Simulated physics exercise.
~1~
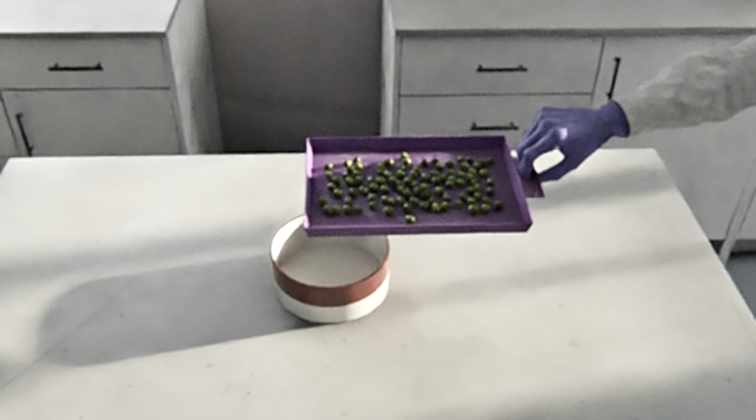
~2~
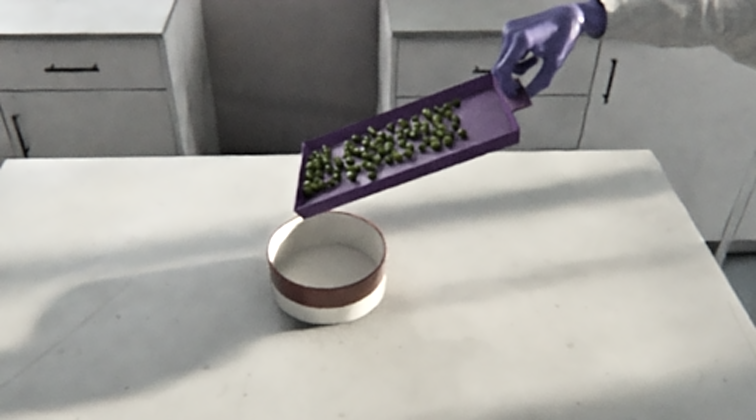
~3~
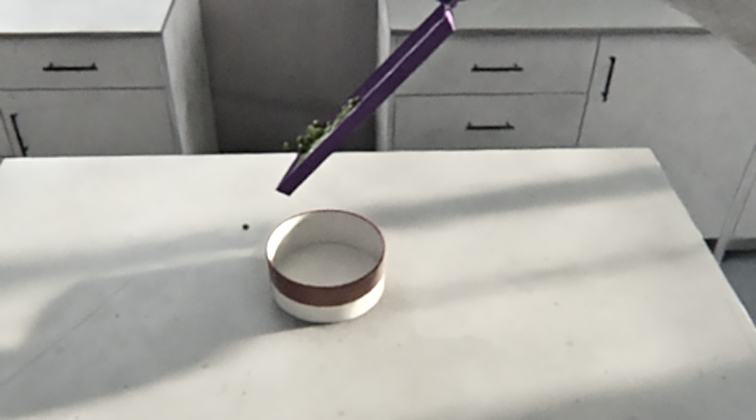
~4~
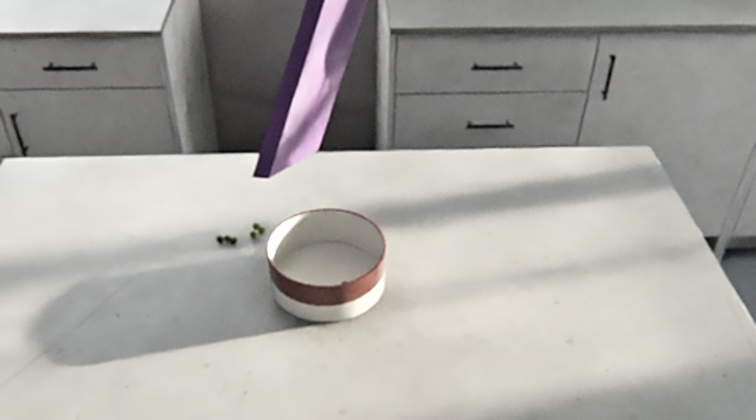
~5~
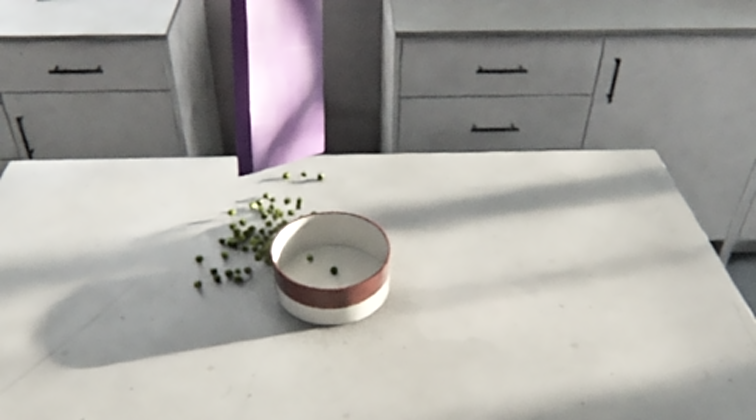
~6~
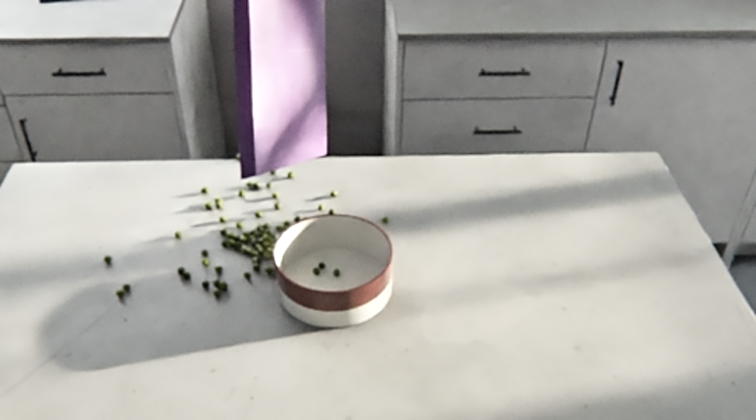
In a kitchen with pale drawers and cabinets, a purple-gloved hand holds a purple tray of small green olives above a white counter, where a round white pot with a reddish-brown band stands. The hand lifts the right end of the tray, tipping it down toward the left. As the tray steepens, a few olives drop onto the counter beside the pot. The tray swings upright, and the rest spill out in a cluster to the pot's left. They scatter and roll outward, while only a few lie inside the pot, which stays standing.
